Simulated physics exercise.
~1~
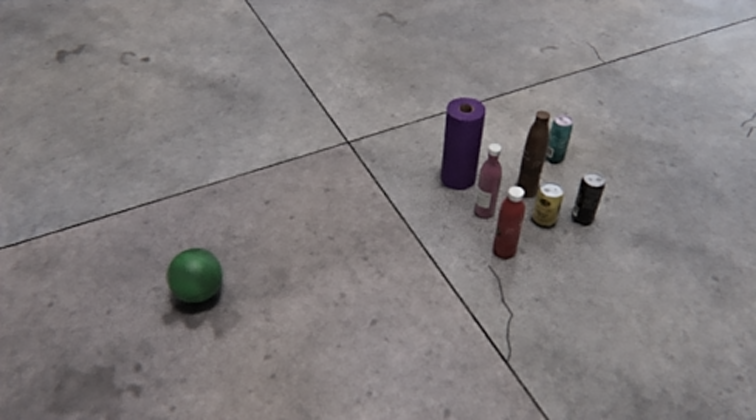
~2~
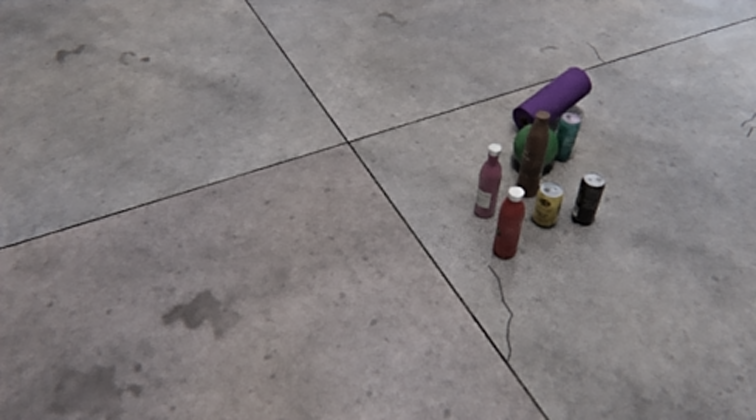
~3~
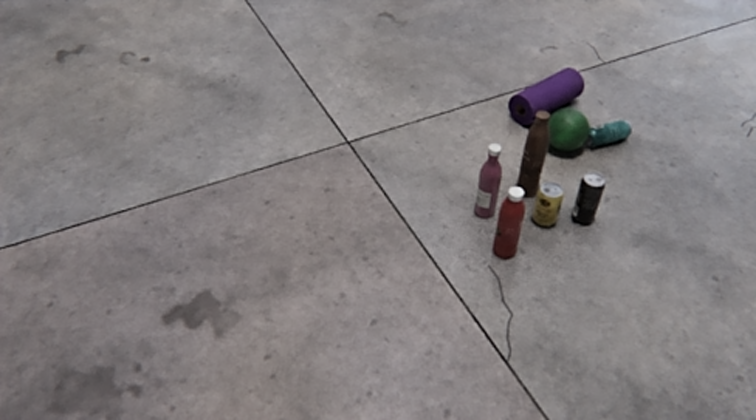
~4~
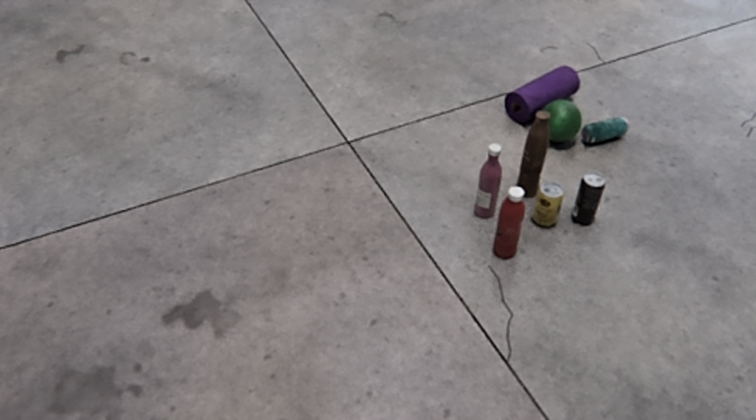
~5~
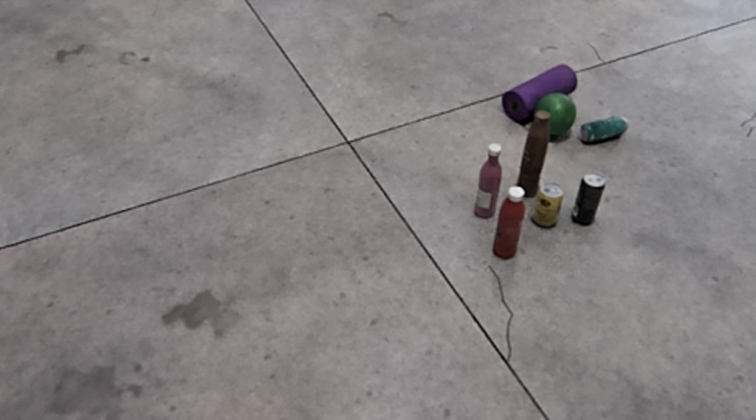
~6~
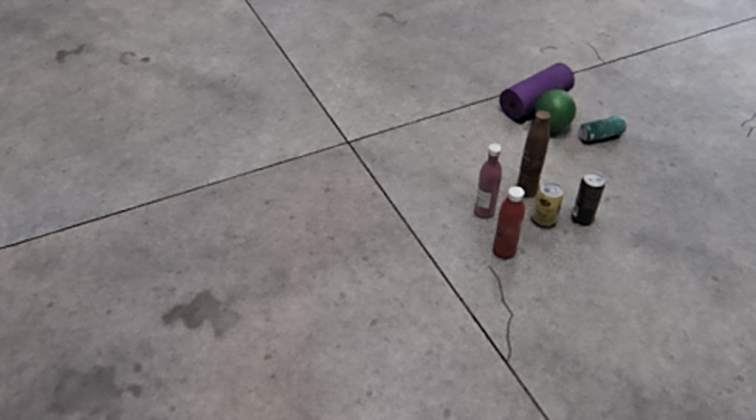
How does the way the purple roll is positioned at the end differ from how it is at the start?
At the start the purple roll stands upright, but by the end it is lying on its side on the floor.
